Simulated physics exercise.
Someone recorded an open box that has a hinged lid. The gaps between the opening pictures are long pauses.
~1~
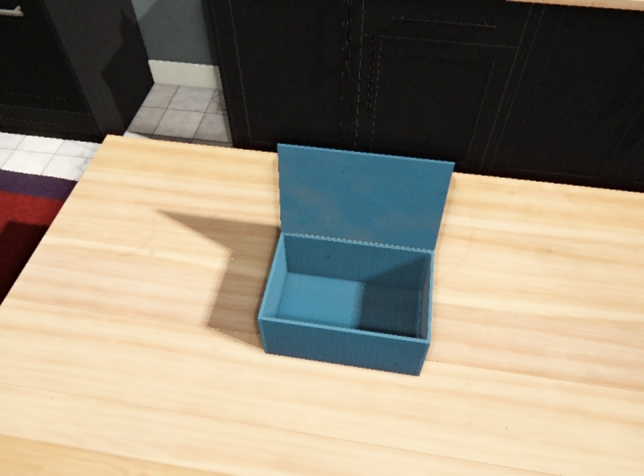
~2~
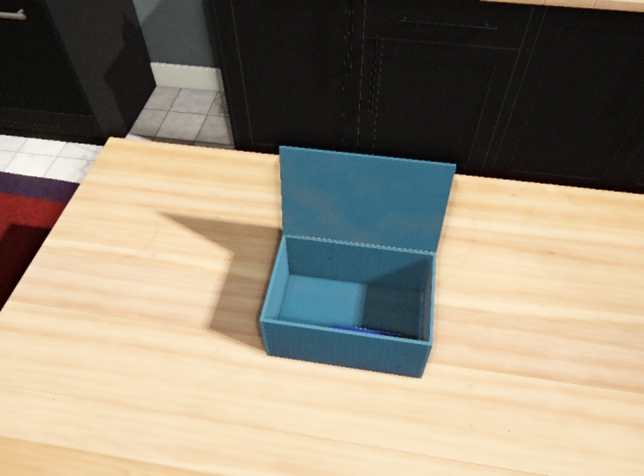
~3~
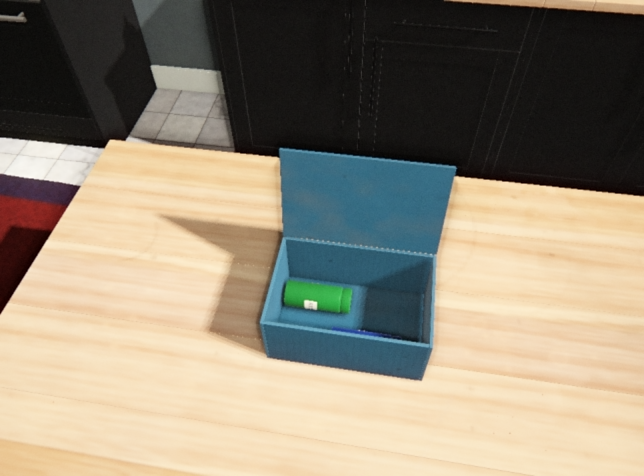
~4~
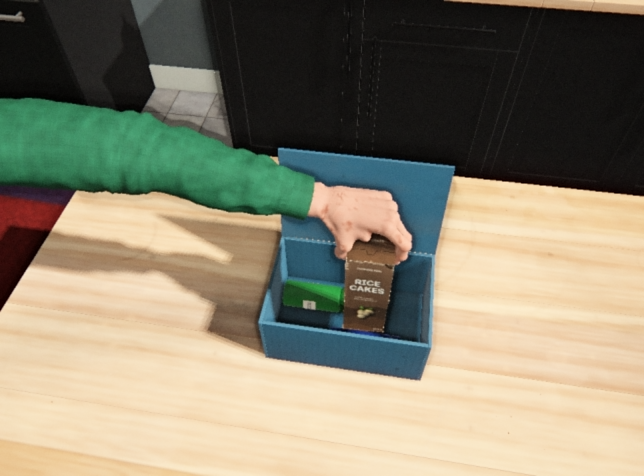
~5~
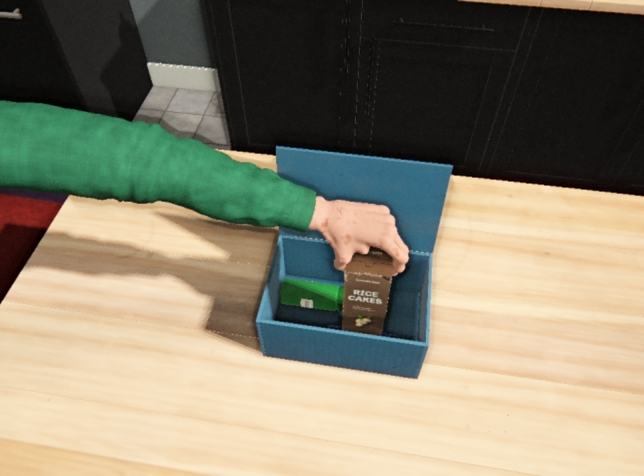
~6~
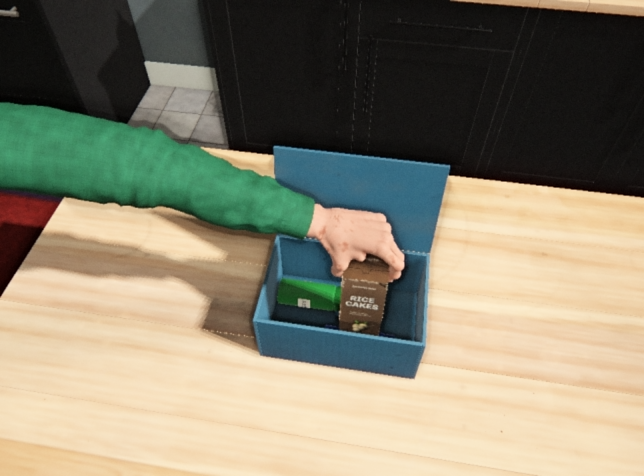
The video shows an open blue box on a wooden table, empty at first, then holding a small dark blue item and a green container, before a green-sleeved hand lowers a brown rice cakes carton slightly inside it.
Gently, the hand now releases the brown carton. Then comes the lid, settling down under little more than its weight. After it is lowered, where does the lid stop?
It stops short of closing.
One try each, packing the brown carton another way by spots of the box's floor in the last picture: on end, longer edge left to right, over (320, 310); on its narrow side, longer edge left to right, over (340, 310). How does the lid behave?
For the first packing it cannot come down, and for the second it seals the box.
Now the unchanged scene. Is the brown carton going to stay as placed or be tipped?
The brown carton ends up leaning.
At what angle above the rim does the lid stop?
Near 80°.
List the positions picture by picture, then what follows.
The last thing is not in view yet, in the first picture.
The last thing is not in view yet, in the second picture.
The last thing is not in view yet; green shaker (319, 297), in the third picture.
On its way; brown carton (368, 284); green shaker (317, 297), in the fourth picture.
On its way; brown carton (366, 294); green shaker (315, 295), in the fifth picture.
In place under the hand; brown carton (362, 300); green shaker (312, 295), in the sixth picture.
Then, 0.30 s past the last view, brown carton rocked 22° from its first pose near (363, 295).
Then, 0.50 s past the last view, brown carton rocked 45° from its first pose near (365, 287); blue shaker displaced a little.
Finally, lid 80° above the rim; down or leaning hard in the box, brown carton; the other 2 still in place. Final places as the last picture's camera would see them, brown carton near (364, 287).
